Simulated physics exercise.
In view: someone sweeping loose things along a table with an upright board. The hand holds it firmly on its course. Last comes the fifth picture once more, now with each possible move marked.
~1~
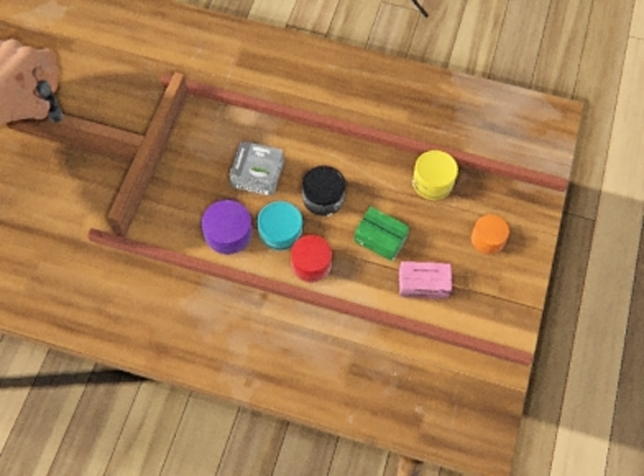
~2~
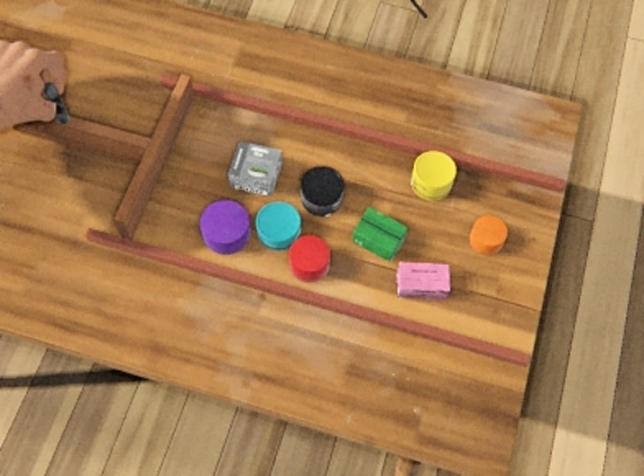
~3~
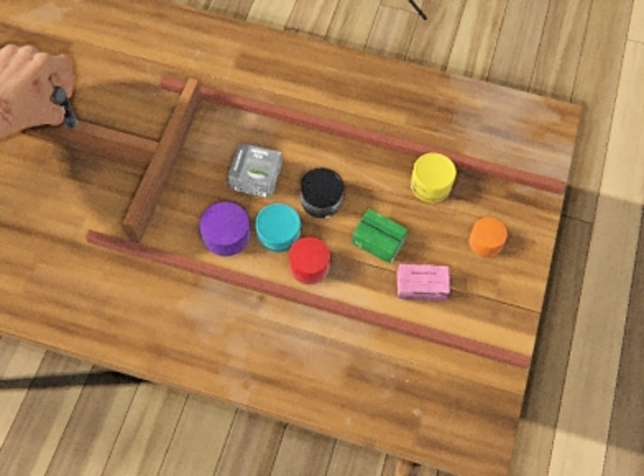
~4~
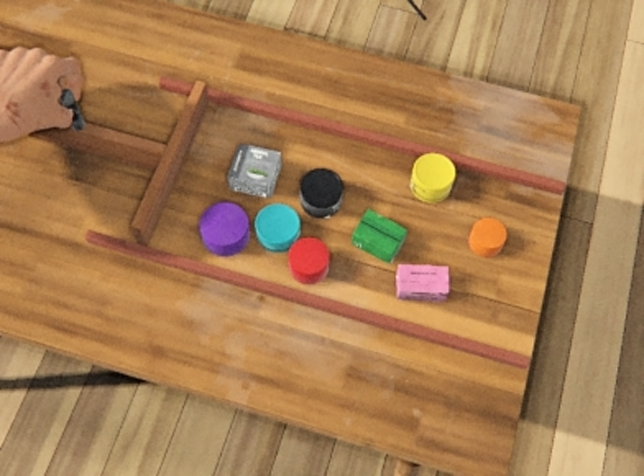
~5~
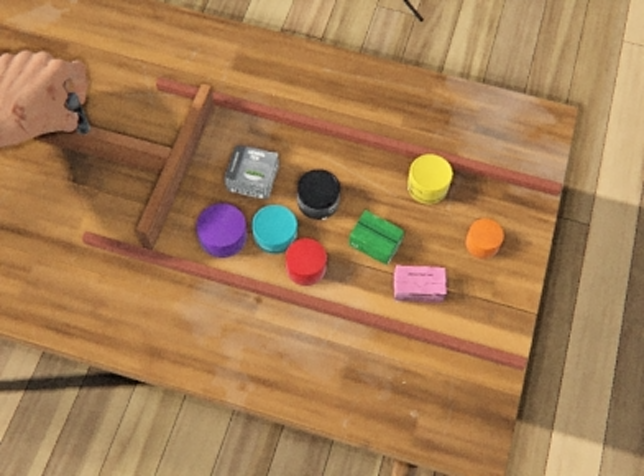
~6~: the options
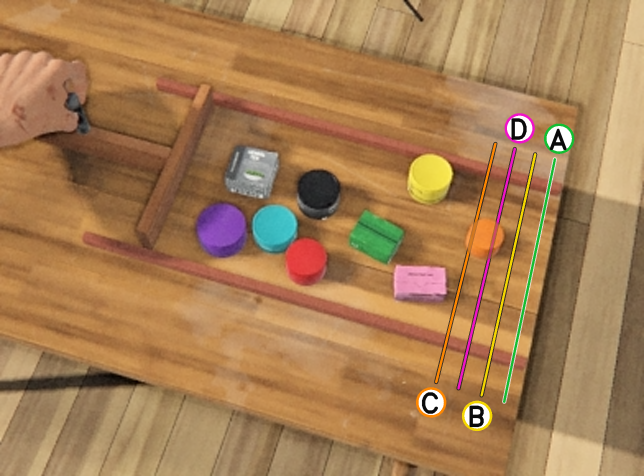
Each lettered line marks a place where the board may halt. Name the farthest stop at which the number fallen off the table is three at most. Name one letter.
The farthest such stop is C.
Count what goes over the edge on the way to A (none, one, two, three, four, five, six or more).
By then, six or more.
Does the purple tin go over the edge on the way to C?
No.
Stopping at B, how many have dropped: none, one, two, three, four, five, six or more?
By then, five.
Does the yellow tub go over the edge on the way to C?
No.
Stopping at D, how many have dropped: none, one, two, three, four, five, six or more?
By then, five.
On the marked copy, A at (531, 272); B at (510, 266); C at (468, 255); D at (489, 260).
Following C. Soon after the start, board (278, 183); red pot (328, 274); purple tin (289, 253).
Later, board (385, 212); orange tin (497, 241); pink box (474, 307).
In the end, board (470, 235); orange tin over the edge; green box over the edge; two fallen.
As for the rest, A drops nine; B drops five; D drops five.
